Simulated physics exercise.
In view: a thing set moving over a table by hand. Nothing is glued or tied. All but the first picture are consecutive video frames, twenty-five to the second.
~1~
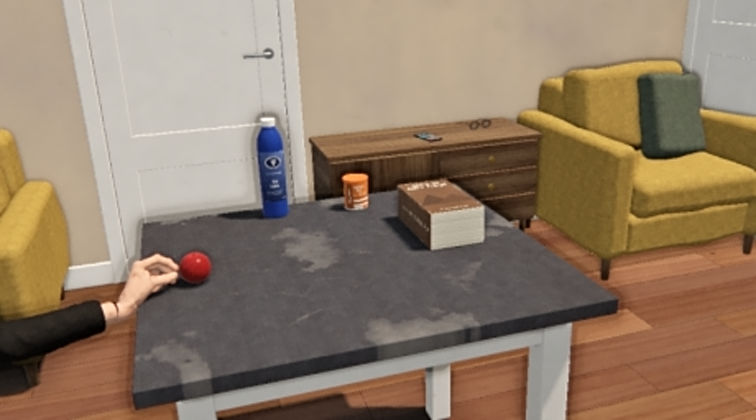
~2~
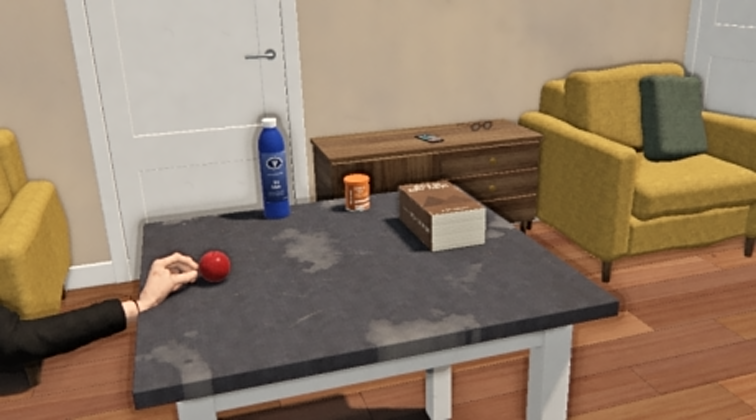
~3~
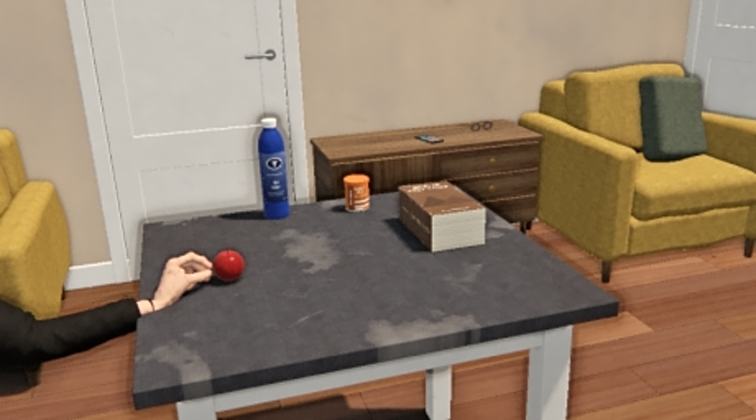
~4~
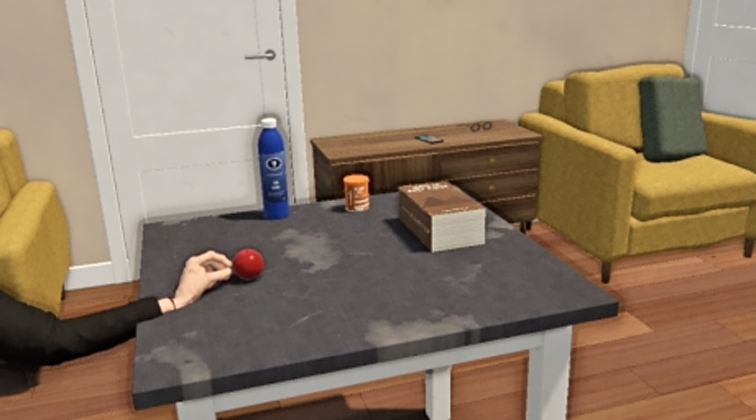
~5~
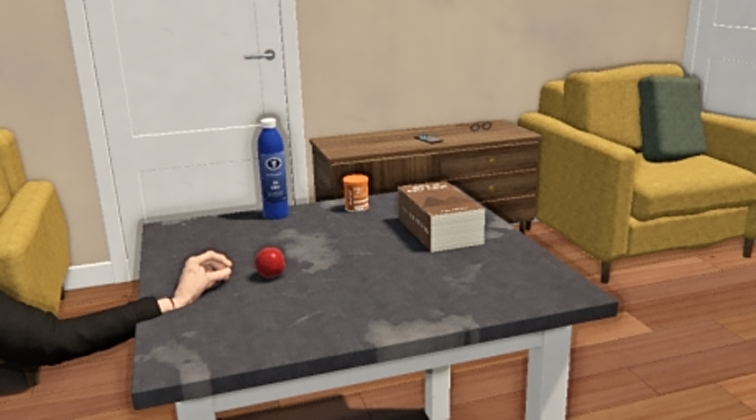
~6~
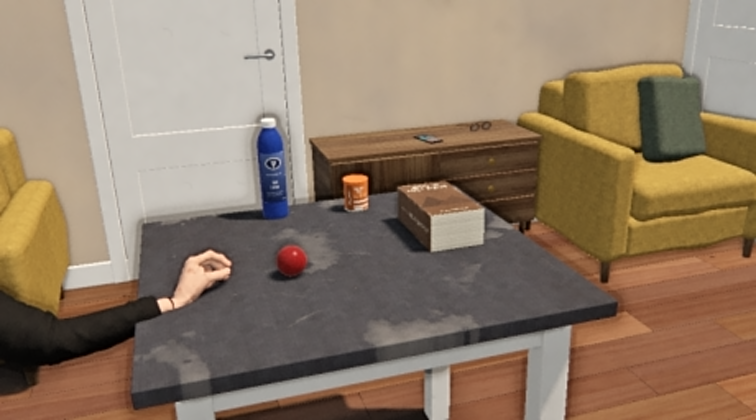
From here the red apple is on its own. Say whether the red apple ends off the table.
The red apple goes over the edge.
Then, 0.40 s on from there, red apple shifted well along near (487, 246).
Then, 0.80 s on from there, red apple now off the table.
In the end, off the table, red apple.
